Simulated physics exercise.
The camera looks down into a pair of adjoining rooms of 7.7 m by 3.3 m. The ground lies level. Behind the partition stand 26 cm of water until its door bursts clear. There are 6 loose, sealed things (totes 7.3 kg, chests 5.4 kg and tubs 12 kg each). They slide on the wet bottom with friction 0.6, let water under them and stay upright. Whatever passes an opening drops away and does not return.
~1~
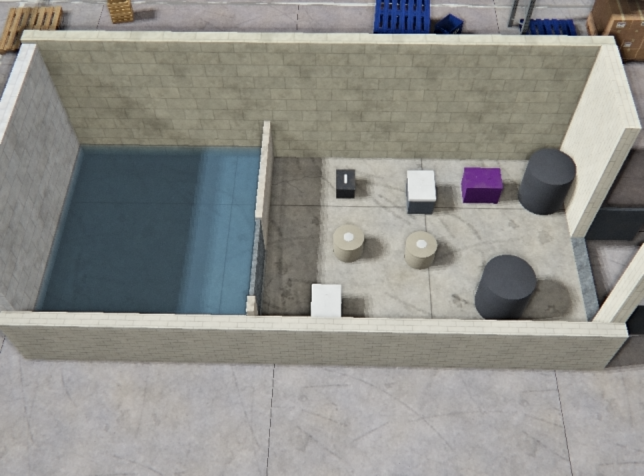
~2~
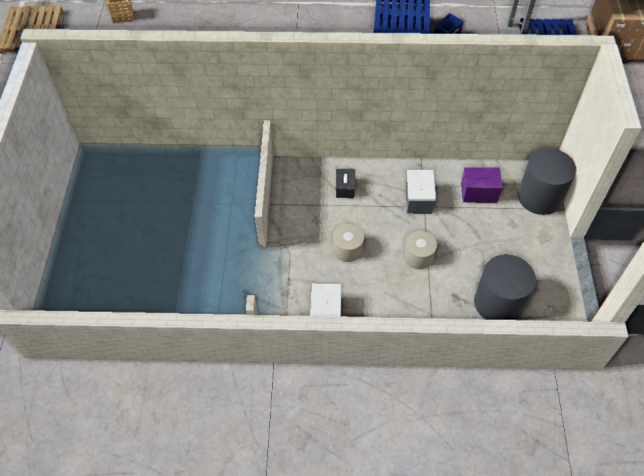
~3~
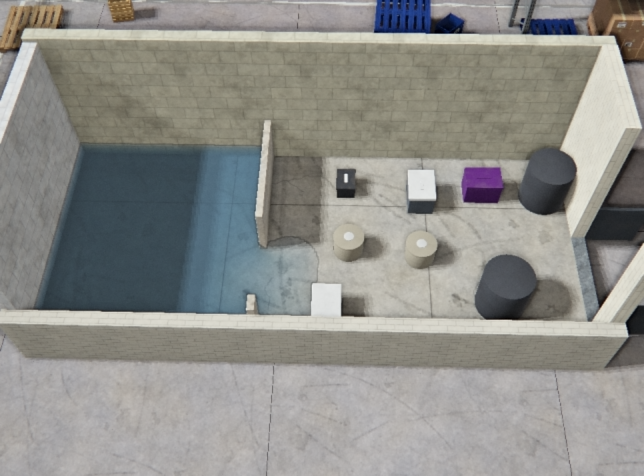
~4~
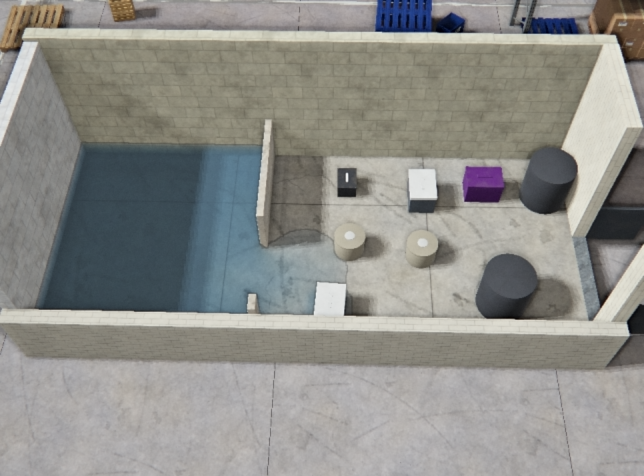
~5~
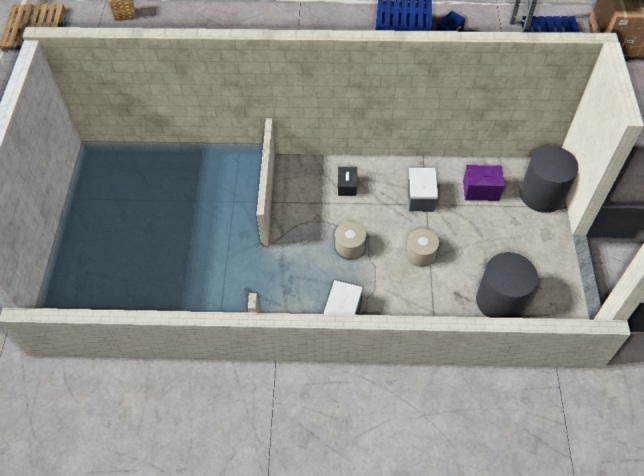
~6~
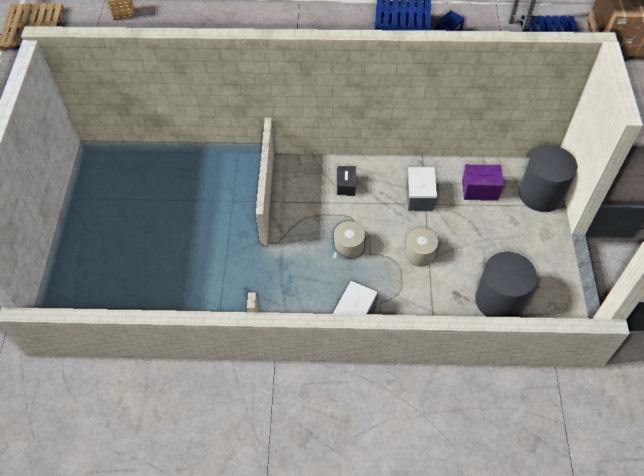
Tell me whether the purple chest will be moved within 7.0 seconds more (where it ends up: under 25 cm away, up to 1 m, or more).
The purple chest moves a short way.
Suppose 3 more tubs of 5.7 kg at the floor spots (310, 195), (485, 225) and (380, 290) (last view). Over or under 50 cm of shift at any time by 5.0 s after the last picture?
In that order: Less, past it, over.
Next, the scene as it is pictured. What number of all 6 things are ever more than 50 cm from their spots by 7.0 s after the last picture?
That makes 5.
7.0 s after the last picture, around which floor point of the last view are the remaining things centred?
Near (434, 210).
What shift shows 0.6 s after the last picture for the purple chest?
About 0 cm.
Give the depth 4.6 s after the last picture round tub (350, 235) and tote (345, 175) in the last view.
About 4 and 2 cm.
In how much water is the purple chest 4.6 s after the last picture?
Roughly 10 cm.
Then, 0.6 s after the last picture the purple chest is near (484, 175), 0.0 m from its start, aground; 0 of 6 are out; 0 afloat.
Then, 2.6 s after the last picture the purple chest is near (484, 175), 0.0 m from its start, aground; 0 of 6 are out; 1 afloat.
Then, 4.6 s after the last picture the purple chest is near (481, 152), 0.4 m from its start, afloat; 0 of 6 are out; 3 afloat.
Then, 7.0 s after the last picture the purple chest is near (503, 157), 0.4 m from its start, afloat; 0 of 6 are out; 4 afloat.
